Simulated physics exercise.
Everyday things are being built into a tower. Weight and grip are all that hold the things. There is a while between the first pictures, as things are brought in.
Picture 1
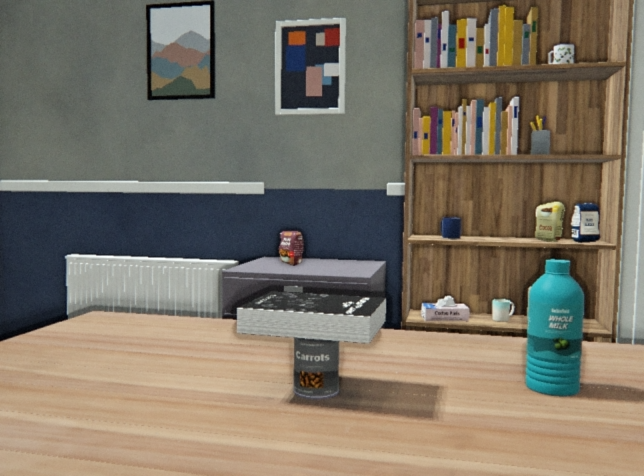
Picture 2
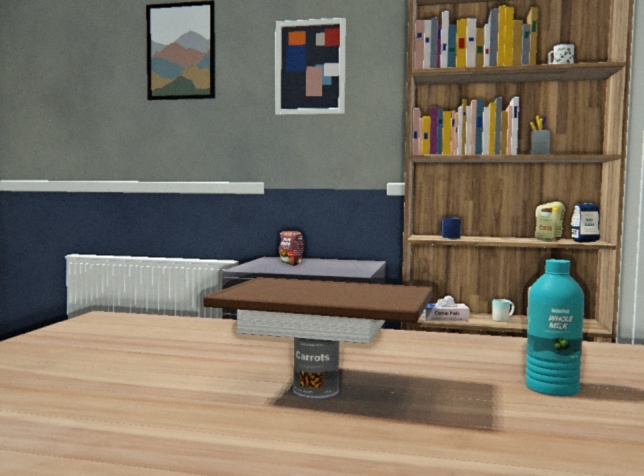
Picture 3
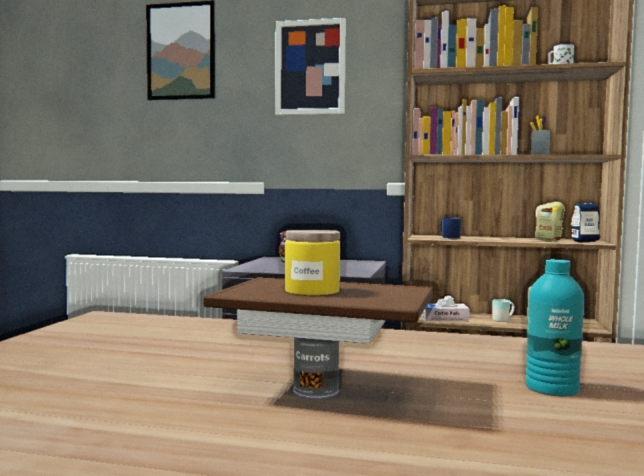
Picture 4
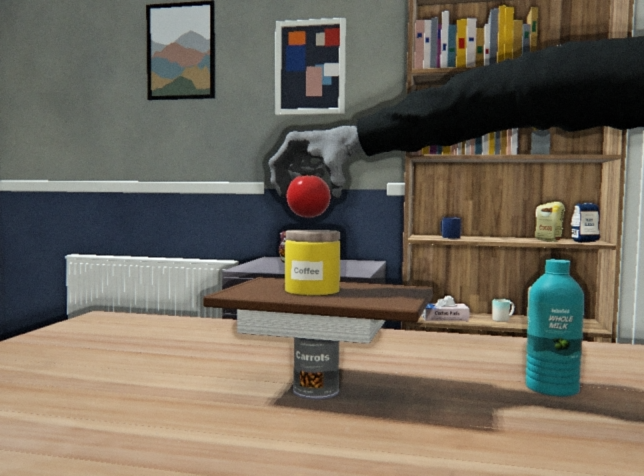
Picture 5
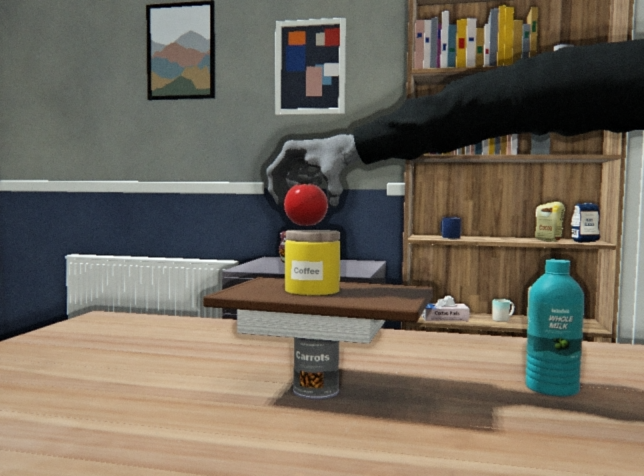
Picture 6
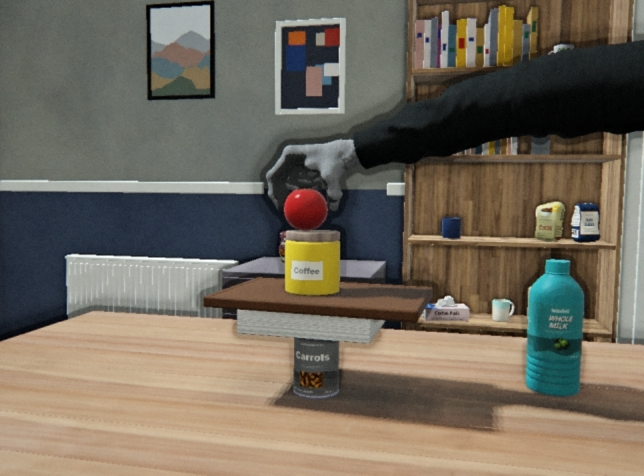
A gloved hand lowered a red tomato onto a yellow coffee jar and kept hold of it, after a brown tray and then the jar had appeared atop a book balanced on a carrots can.
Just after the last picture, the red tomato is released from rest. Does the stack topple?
No, nothing comes down.
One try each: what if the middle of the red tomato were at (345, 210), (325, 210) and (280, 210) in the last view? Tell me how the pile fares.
First, it comes apart; second, it stays up; third, it gives way.
Then, 0.20 s past the last view, nothing moves.
Then, 0.50 s past the last view, red tomato resting near (306, 210).
Finally, all 6 still in place. Final places as the last picture's camera would see them, red tomato near (306, 210). The pile stays up.
